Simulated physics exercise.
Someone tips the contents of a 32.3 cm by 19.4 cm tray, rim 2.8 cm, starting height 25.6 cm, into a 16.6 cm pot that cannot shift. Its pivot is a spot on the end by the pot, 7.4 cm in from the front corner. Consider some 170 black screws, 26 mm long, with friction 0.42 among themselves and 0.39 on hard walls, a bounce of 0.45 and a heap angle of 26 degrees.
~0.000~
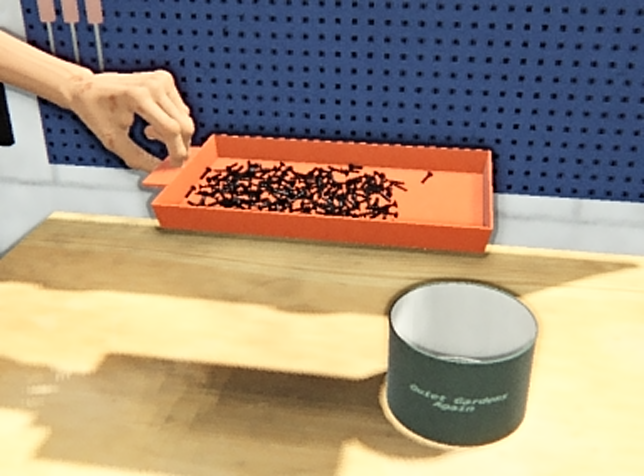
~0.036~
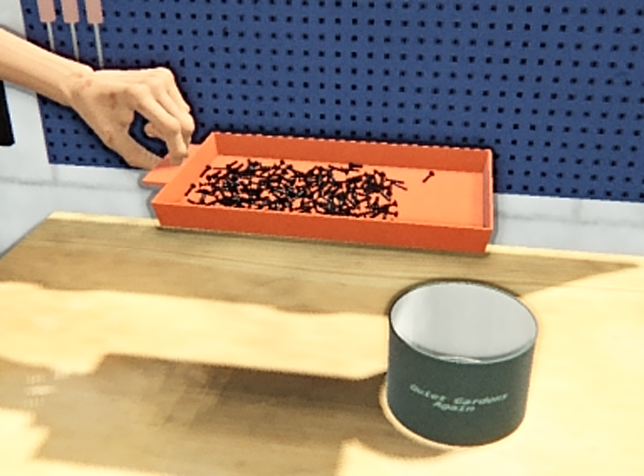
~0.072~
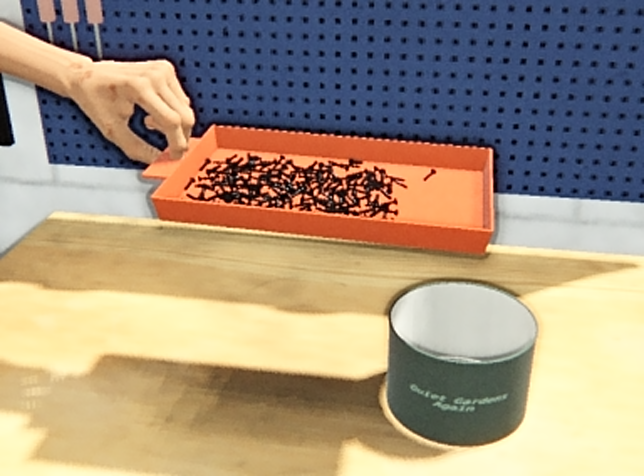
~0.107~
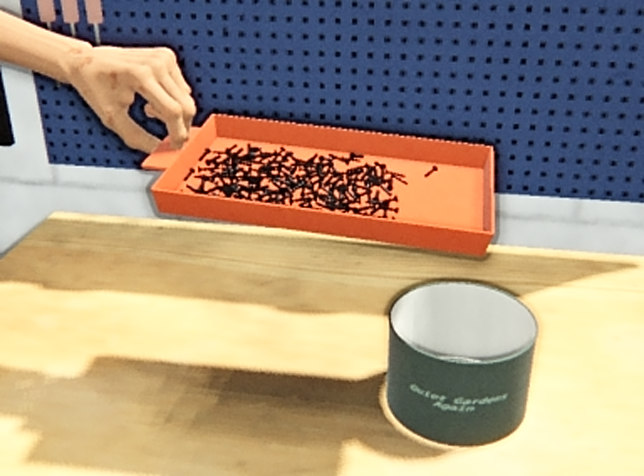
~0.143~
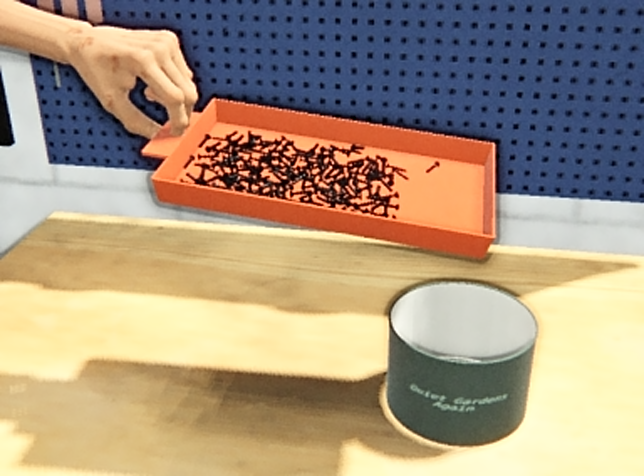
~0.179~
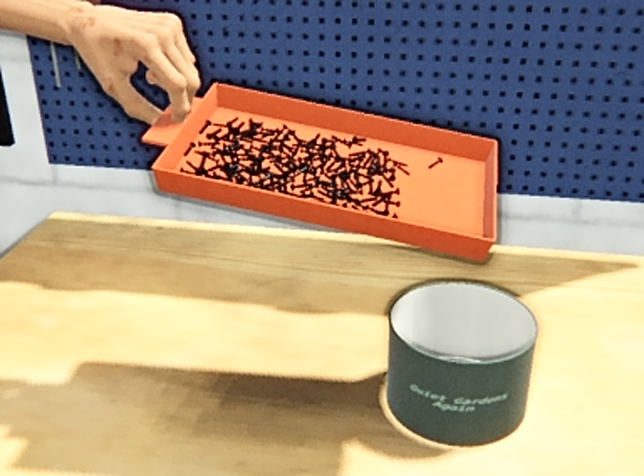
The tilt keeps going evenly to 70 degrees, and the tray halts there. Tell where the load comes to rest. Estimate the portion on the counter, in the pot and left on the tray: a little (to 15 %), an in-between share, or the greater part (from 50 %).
Counter: The greater part; pot: A little; tray: An in-between share.
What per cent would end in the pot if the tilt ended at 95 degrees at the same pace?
I'd expect some 5 per cent in the pot.
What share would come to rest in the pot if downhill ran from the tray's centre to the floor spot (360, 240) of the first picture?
Roughly 0 % of the pieces.
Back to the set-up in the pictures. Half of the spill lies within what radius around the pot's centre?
Roughly 18 cm from the centre.
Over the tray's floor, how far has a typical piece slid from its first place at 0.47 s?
It has moved some 3 cm from its start.
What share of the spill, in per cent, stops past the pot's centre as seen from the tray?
About 90 %.
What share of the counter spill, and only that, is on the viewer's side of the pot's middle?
Estimate: Close to 100 per cent of the pieces.
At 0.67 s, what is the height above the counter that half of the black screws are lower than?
Some 28 cm.
After 0.47 s, tilt 40 degrees; the tray holds 100 %, the pot 0 %.
After 0.67 s, tilt 60 degrees; the tray holds 100 %, the pot 0 %.
Then, at 0.98 s, tilt 70 degrees; the tray holds 45 %, the pot 0 %.
In the end, at 2.2 s, counter 70 %, pot 0 %, tray 30 %.
